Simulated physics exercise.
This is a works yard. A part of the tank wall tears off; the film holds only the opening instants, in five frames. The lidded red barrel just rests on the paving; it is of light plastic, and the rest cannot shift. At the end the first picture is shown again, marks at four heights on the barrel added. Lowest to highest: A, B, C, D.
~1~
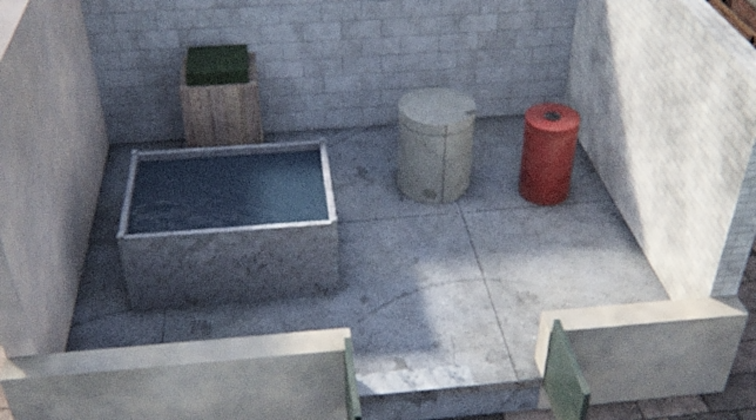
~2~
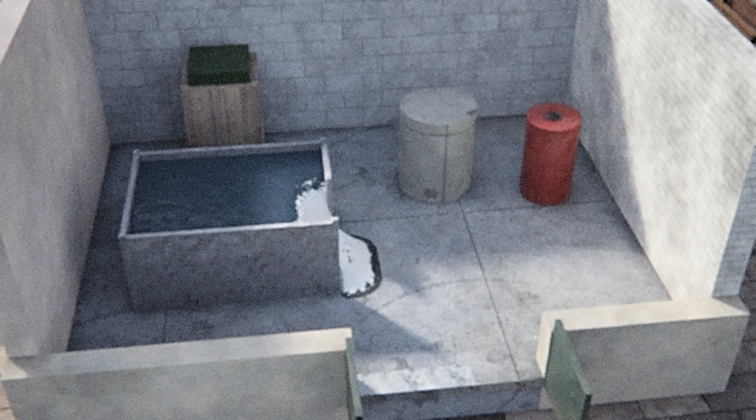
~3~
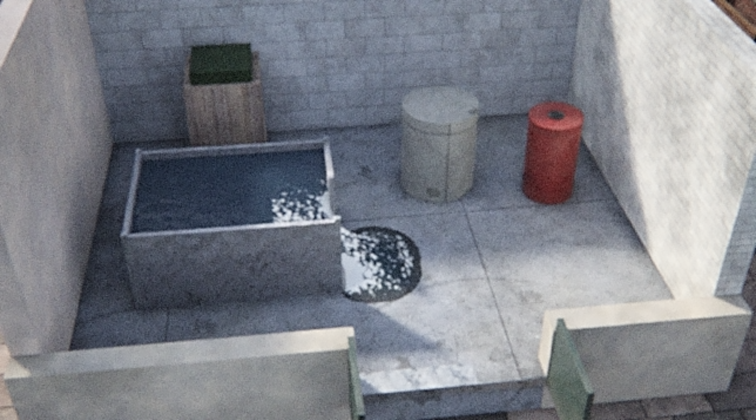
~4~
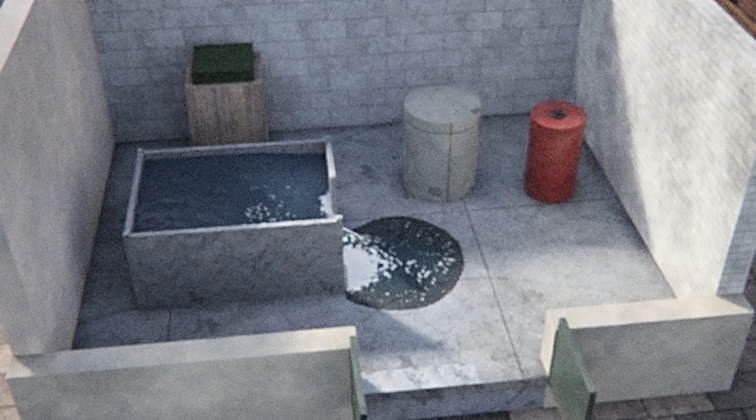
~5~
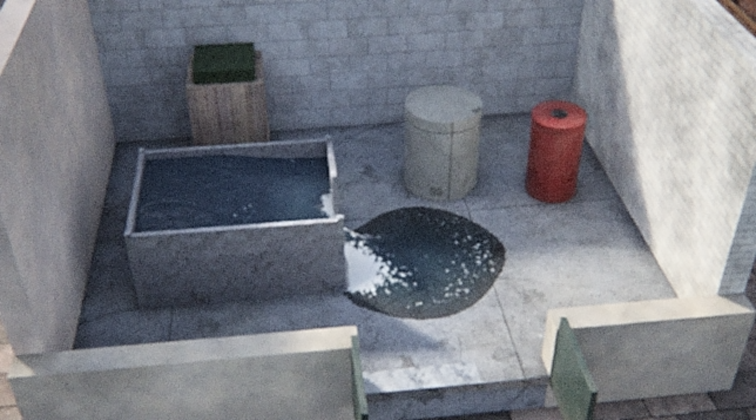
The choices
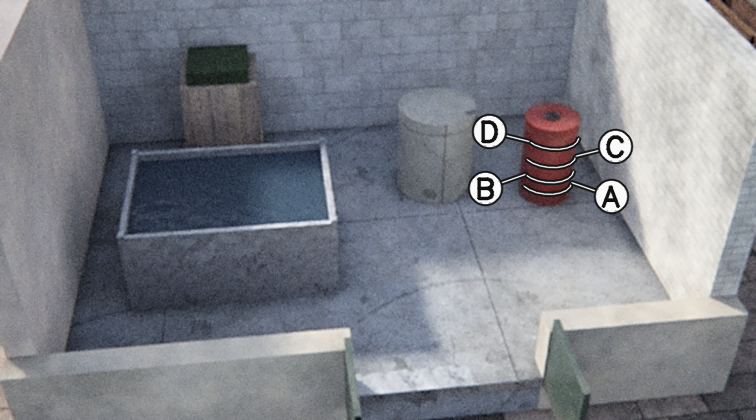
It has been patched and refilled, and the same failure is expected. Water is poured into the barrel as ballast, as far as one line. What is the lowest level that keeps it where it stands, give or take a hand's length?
Go for B.
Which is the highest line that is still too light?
A it is.
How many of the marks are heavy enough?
Three of the four.
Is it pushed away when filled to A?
Yes, it does.
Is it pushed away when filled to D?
No, not at all.
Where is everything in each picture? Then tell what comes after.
The first frame shows lid of the red barrel at (553, 117); tank full, its middle at (230, 193); open gate at (446, 324).
In the second frame, 2 % of the ground wet, in view closest to the barrel at (368, 252).
In the third frame, 4 % of the ground wet, in view closest to the barrel at (410, 248).
In the fourth frame, 7 % of the ground wet, in view closest to the barrel at (433, 229).
The fifth frame shows lid of the red barrel at (560, 114); 10 % of the ground wet, in view closest to the barrel at (464, 222).
On the marked copy, A at (552, 194); B at (554, 182); C at (556, 167); D at (559, 149); from the bottom up A, B, C, D.
With A, it is pushed about its own width away.
With B, it does not move.
With C, it does not move.
With D, it does not move.
